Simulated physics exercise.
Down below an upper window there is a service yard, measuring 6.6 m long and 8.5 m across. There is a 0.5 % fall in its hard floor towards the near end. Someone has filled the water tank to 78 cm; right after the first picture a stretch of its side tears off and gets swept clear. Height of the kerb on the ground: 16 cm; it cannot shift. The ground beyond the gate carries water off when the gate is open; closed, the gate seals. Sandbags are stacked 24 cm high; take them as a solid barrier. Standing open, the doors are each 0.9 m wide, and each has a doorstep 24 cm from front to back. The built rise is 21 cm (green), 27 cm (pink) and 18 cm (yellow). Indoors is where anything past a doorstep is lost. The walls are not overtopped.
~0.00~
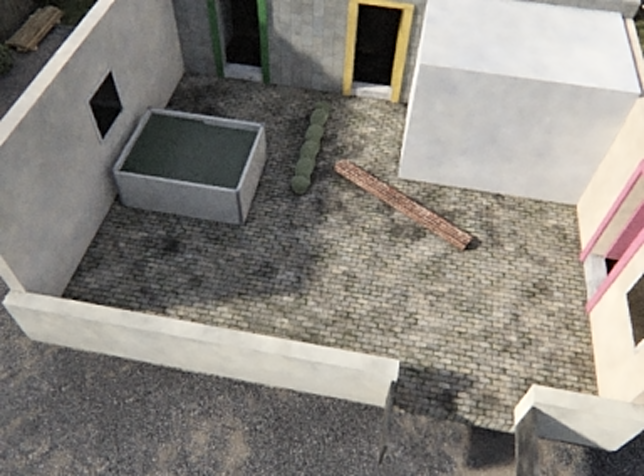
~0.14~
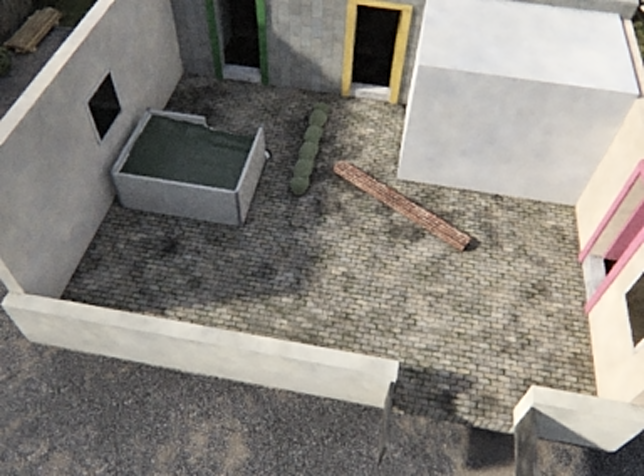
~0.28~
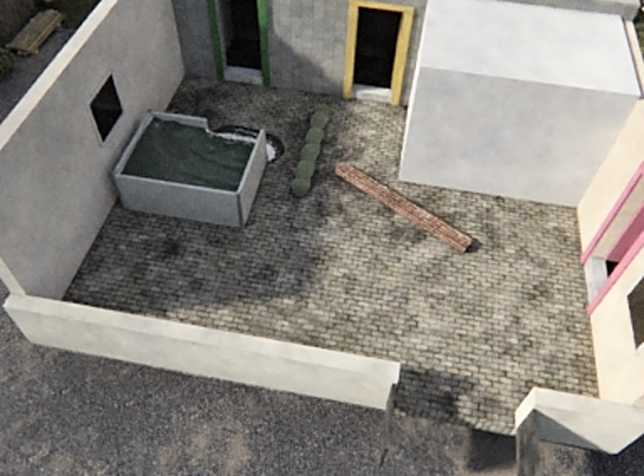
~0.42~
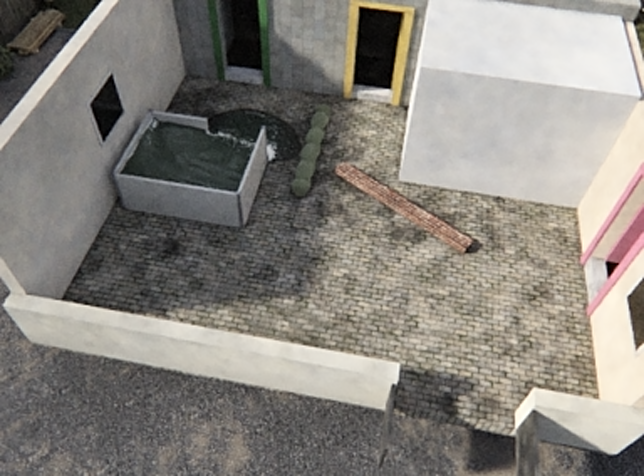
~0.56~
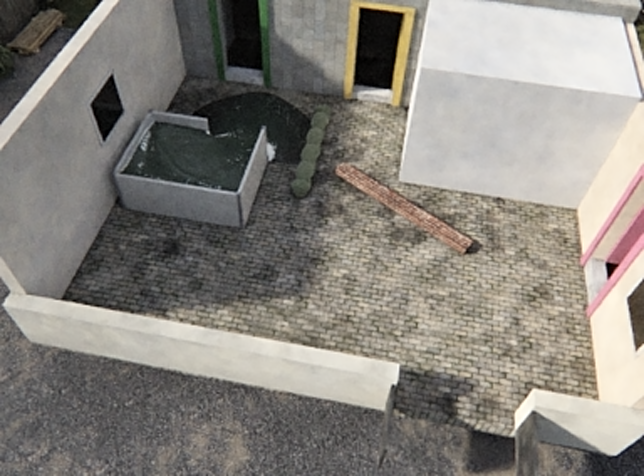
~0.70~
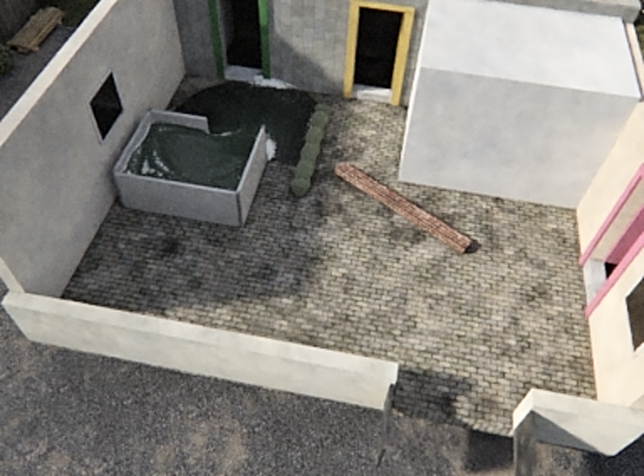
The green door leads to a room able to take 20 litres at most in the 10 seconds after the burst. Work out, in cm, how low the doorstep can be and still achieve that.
It can be no lower than about 31 cm.
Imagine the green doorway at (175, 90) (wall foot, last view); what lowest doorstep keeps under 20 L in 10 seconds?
Around 28 cm would do it.
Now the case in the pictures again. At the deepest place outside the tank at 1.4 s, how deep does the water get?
Up to some 49 cm.
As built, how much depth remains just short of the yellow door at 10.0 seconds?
Some 10.5 centimetres.
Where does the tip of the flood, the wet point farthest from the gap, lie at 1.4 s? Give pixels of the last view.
Look about (382, 105) in the last picture.
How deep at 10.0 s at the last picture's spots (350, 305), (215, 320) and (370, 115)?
I'd read roughly 3, 7 and 9 cm there.
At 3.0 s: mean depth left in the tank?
Mean depth: Approx. 31 cm.
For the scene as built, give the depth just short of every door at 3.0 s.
Reading in centimetres: Green = 26, pink = 0, yellow = 10.
After 1.4 s water covers 15 % of the floor, deepest (49 cm) near (308, 99); 35 cm at the green door, 28 litres in over its 21 cm doorstep.
After 3.0 s water covers 25 % of the floor, deepest (35 cm) near (192, 77); 26 cm at the green door, 104 litres in over its 21 cm doorstep.
After 10.0 s water covers 85 % of the floor, deepest (15 cm) near (398, 113); 9 cm at the green door, 117 litres in over its 21 cm doorstep.
At the green door as built, the water arrived by 0.7 s and peaked near 36 cm at 1.8 s.
Run again over the same 10 s with other heights there, 32 litres in over 28.5 cm, 1 litre over 38.5 cm. The limit of 20 litres is kept from about 31 cm up.
